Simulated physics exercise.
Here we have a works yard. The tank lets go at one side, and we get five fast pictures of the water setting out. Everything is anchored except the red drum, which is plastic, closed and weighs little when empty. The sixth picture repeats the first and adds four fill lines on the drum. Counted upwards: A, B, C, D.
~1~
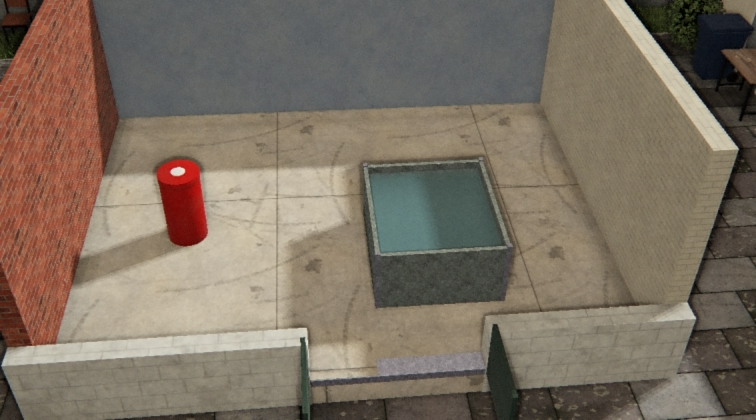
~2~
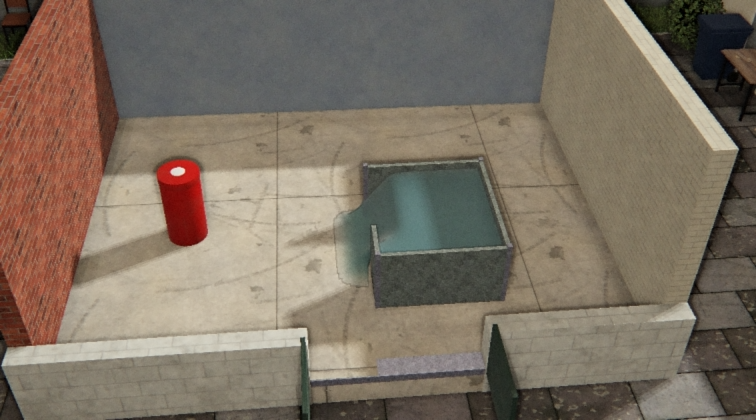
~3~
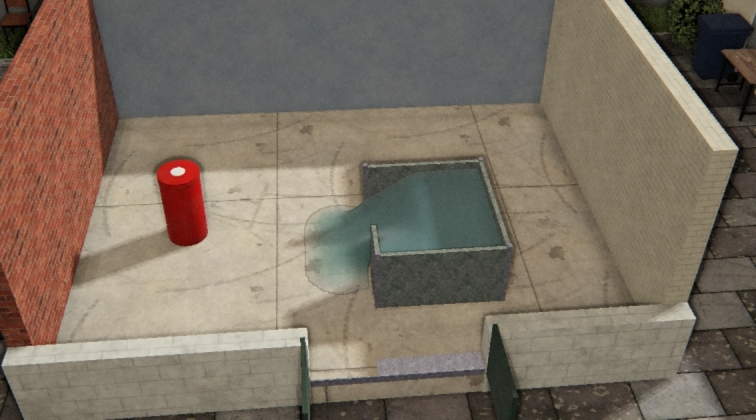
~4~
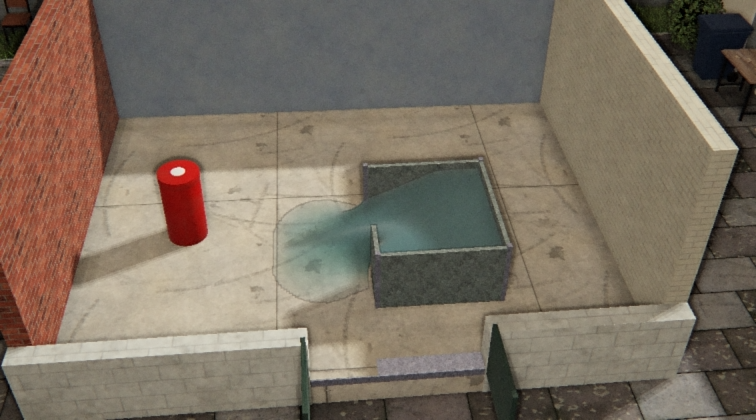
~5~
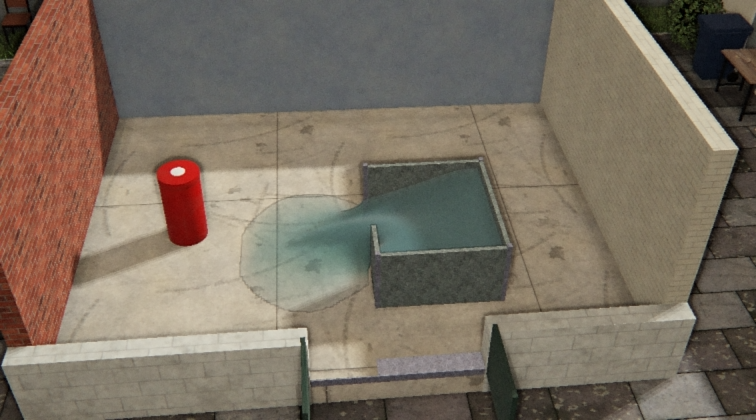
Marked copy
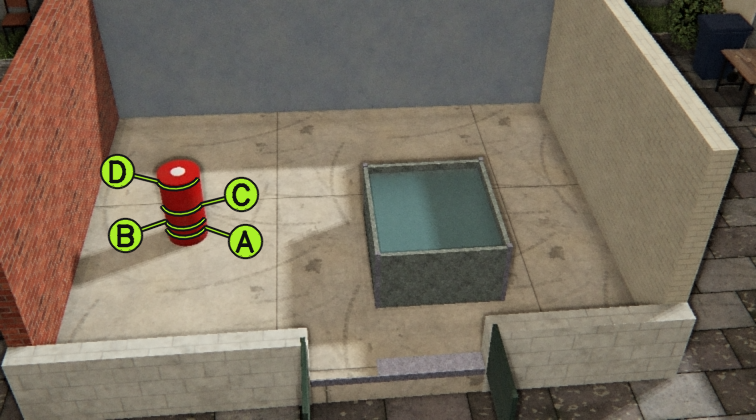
Water pours out through the left side of a full stone tank in a walled yard and spreads leftward across the pale floor in a widening pool, while a red drum stands still on the left.
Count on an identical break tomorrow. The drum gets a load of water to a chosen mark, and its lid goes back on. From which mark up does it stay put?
It is C.
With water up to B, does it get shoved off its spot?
Yes.
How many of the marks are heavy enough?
Two of the four.
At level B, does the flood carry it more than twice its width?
No, less.
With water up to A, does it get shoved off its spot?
Yes, that goes wrong.
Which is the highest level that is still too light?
B it is.
In lime, A at (185, 237); B at (183, 228); C at (180, 214); D at (176, 188); from the bottom up A, B, C, D.
If A is chosen, it is pushed about twice its own width away.
If B is chosen, it is pushed about its own width away.
If C is chosen, it does not move.
If D is chosen, it does not move.
